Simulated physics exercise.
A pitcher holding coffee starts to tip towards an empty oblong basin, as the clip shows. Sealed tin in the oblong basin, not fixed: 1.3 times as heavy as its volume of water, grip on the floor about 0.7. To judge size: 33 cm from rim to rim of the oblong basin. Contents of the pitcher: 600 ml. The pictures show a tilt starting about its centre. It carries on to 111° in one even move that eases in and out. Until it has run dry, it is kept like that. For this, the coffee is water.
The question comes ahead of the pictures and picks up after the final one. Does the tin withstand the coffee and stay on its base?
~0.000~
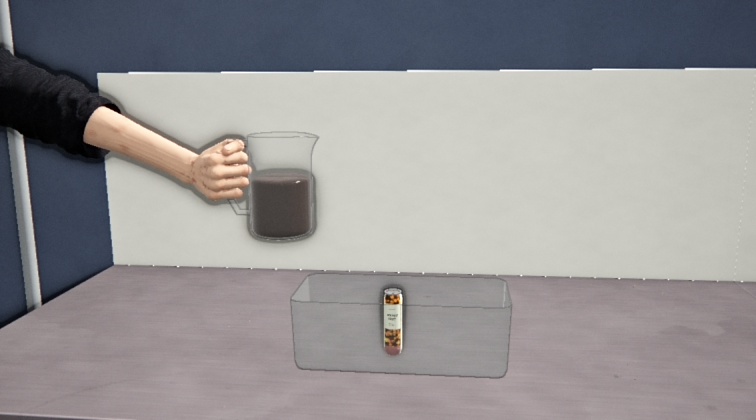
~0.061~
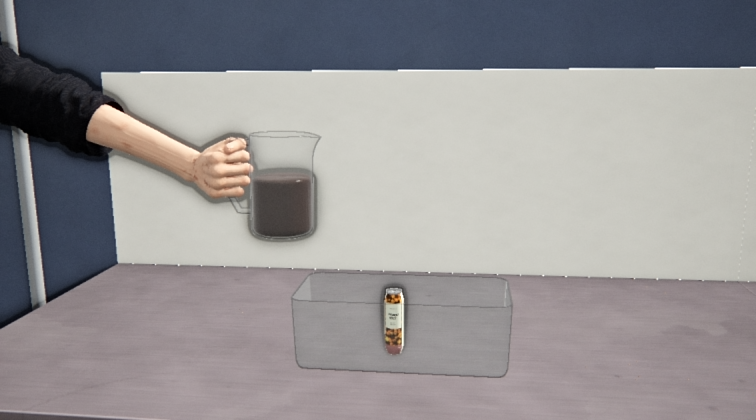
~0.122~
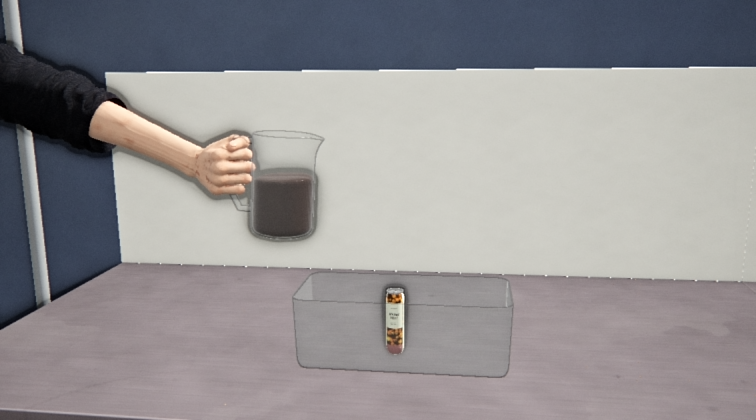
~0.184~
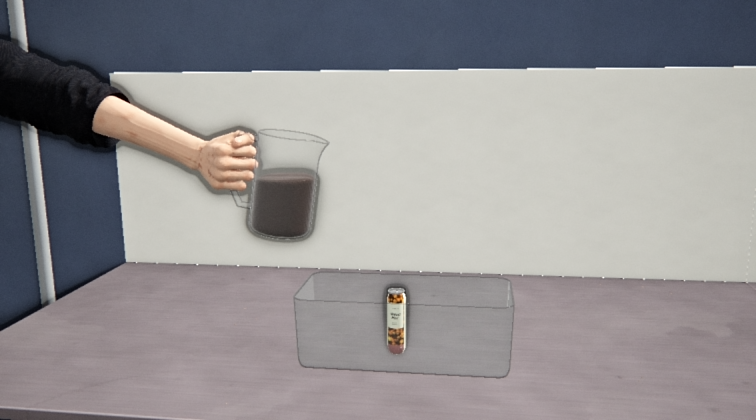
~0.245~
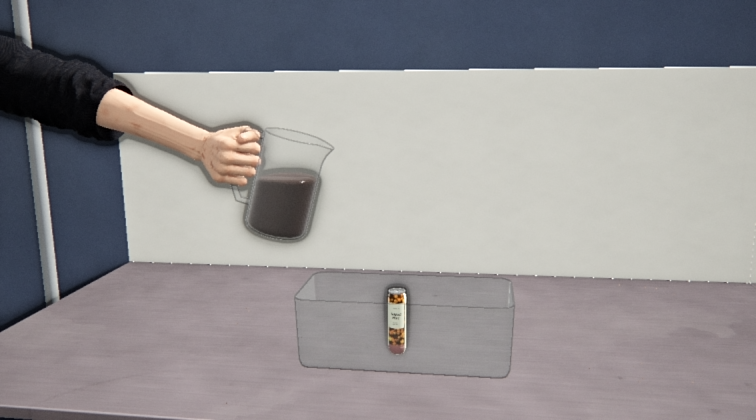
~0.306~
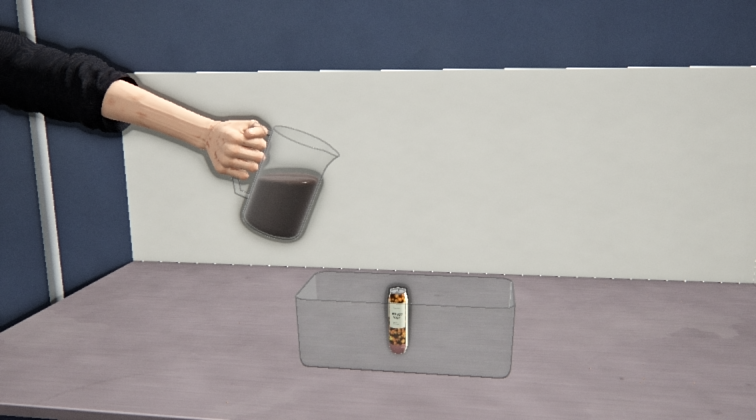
No: It keels over.
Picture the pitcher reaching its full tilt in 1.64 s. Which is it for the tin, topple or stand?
So the tin will tip over.
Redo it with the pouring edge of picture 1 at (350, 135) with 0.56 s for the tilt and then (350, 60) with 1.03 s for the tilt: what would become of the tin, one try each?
Try 1: Still standing; try 2: Still standing.
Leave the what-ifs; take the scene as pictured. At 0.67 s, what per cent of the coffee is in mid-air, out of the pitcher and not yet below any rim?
About 5 per cent.
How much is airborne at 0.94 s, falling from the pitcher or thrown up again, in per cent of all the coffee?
Something like 28 per cent is in the air then.
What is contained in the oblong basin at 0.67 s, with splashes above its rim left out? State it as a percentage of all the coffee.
Around 0 percent.
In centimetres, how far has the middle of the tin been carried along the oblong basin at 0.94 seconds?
1 cm, roughly.
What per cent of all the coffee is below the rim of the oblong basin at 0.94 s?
Some 36 percent.
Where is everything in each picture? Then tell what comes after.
The first picture shows tilt 0°; pouring edge (319, 136); surface from (253, 177) to (309, 178); the oblong basin's rim runs from (299, 287) to (509, 294); the tin's top is at (393, 294).
The second picture shows tilt 1°; pouring edge (321, 136); surface from (255, 177) to (311, 177).
The third picture shows tilt 4°; pouring edge (324, 138); surface from (256, 177) to (313, 177).
The fourth picture shows tilt 9°; pouring edge (329, 142); surface from (258, 178) to (315, 178).
The fifth picture shows tilt 15°; pouring edge (334, 148); surface from (258, 178) to (317, 178).
The sixth picture shows tilt 22°; pouring edge (340, 155); surface from (258, 180) to (319, 179).
After 0.67 s the tilt is 81° and 95 per cent is still to pour; the tin stands where it began.
After 0.94 s the tilt is 109° and 36 per cent is still to pour; the tin stands 1 cm from where it began.
After 1.22 s the tilt is 111° and 3 per cent is still to pour; the tin leans 43°.
After 1.53 s the tilt is 111° and 0 per cent is still to pour; the tin lies on its side.
In the end the tin lies on its side.
